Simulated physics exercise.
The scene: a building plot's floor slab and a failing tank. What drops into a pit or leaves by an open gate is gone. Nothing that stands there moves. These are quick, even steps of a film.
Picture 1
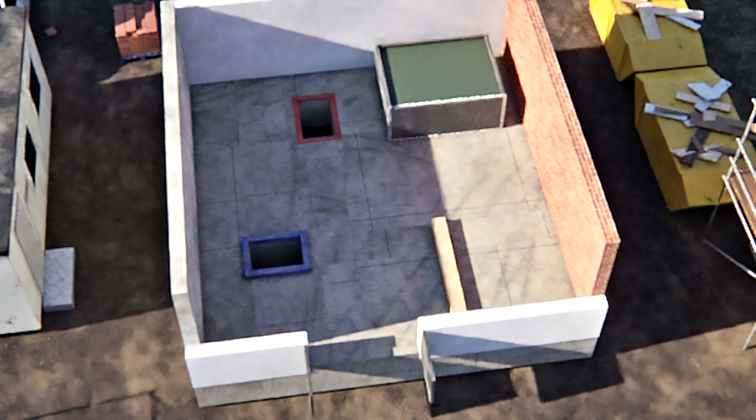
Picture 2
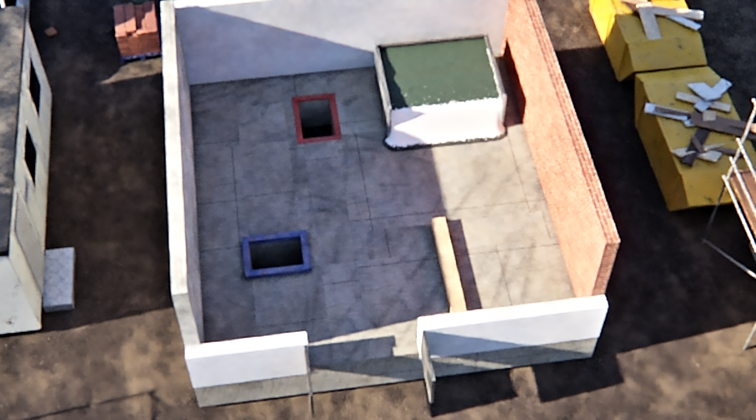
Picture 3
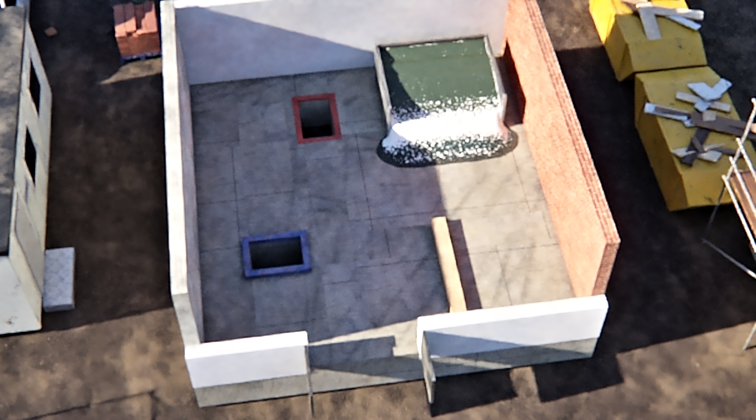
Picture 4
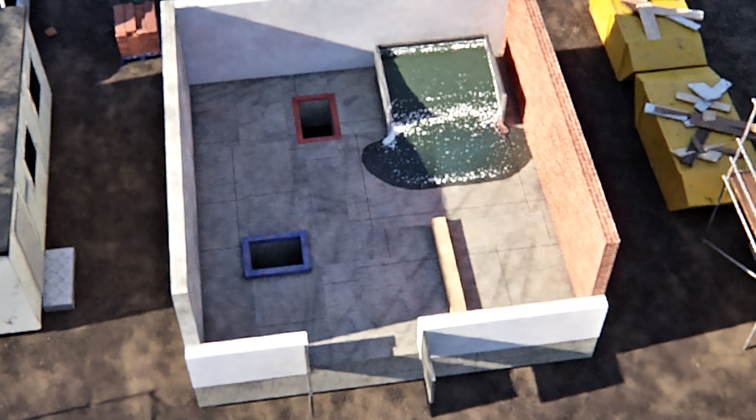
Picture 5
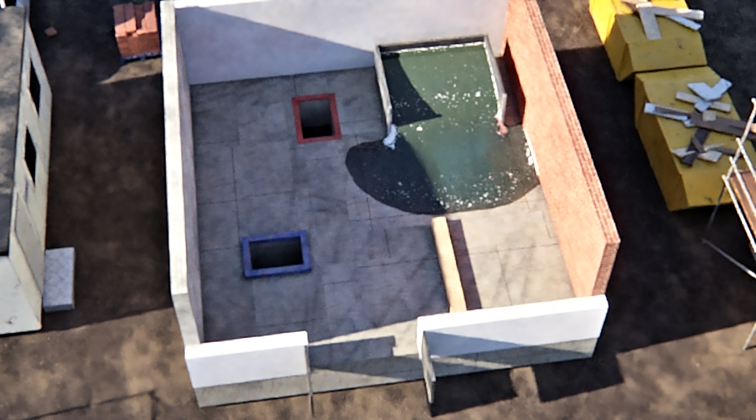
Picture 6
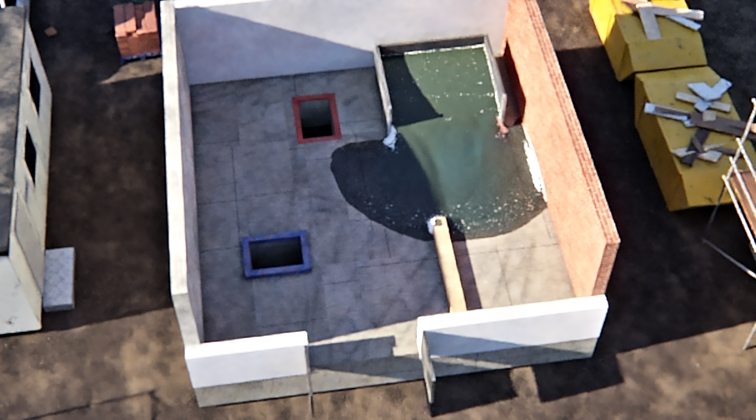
On a walled concrete floor slab, the front of a raised tank gave way and greenish water poured out, spreading in a wide dark pool toward the brick wall and up to a wooden beam.
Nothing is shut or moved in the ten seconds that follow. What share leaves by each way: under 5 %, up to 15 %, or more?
One by one: The gate takes more than 15 %; the red pit takes less than 5 %; the blue pit takes less than 5 %.
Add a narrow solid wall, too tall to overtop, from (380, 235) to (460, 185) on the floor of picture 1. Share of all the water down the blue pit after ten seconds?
In per cent: Blue 6.
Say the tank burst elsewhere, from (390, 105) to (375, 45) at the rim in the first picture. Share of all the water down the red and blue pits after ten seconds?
Per cent: Red 55, blue 2.
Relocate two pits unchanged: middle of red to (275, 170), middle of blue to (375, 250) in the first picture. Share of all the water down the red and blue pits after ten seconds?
Parts in a hundred: Red 8, blue 6.
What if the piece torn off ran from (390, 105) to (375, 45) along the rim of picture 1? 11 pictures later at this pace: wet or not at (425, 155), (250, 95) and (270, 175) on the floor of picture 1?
As listed: Dry, wet, under water.
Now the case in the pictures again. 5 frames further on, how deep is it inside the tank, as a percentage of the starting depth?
Roughly 40 per cent.
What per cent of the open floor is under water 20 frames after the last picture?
Roughly 60 per cent.
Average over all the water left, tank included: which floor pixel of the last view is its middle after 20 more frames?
Roughly at (456, 237).
A moment on, water covers 45 % of the floor; the gate 0 %, the red pit 0 %, the blue pit 0 %.
Next, water covers 55 % of the floor; the gate 2 %, the red pit 0 %, the blue pit 0 %.
Then, water covers 60 % of the floor; the gate 10 %, the red pit 0 %, the blue pit 0 %.
Later, water covers 70 % of the floor; the gate 15 %, the red pit 0 %, the blue pit 0 %.
In the end, water covers 95 % of the floor; the gate 17 %, the red pit 3 %, the blue pit 0 %.
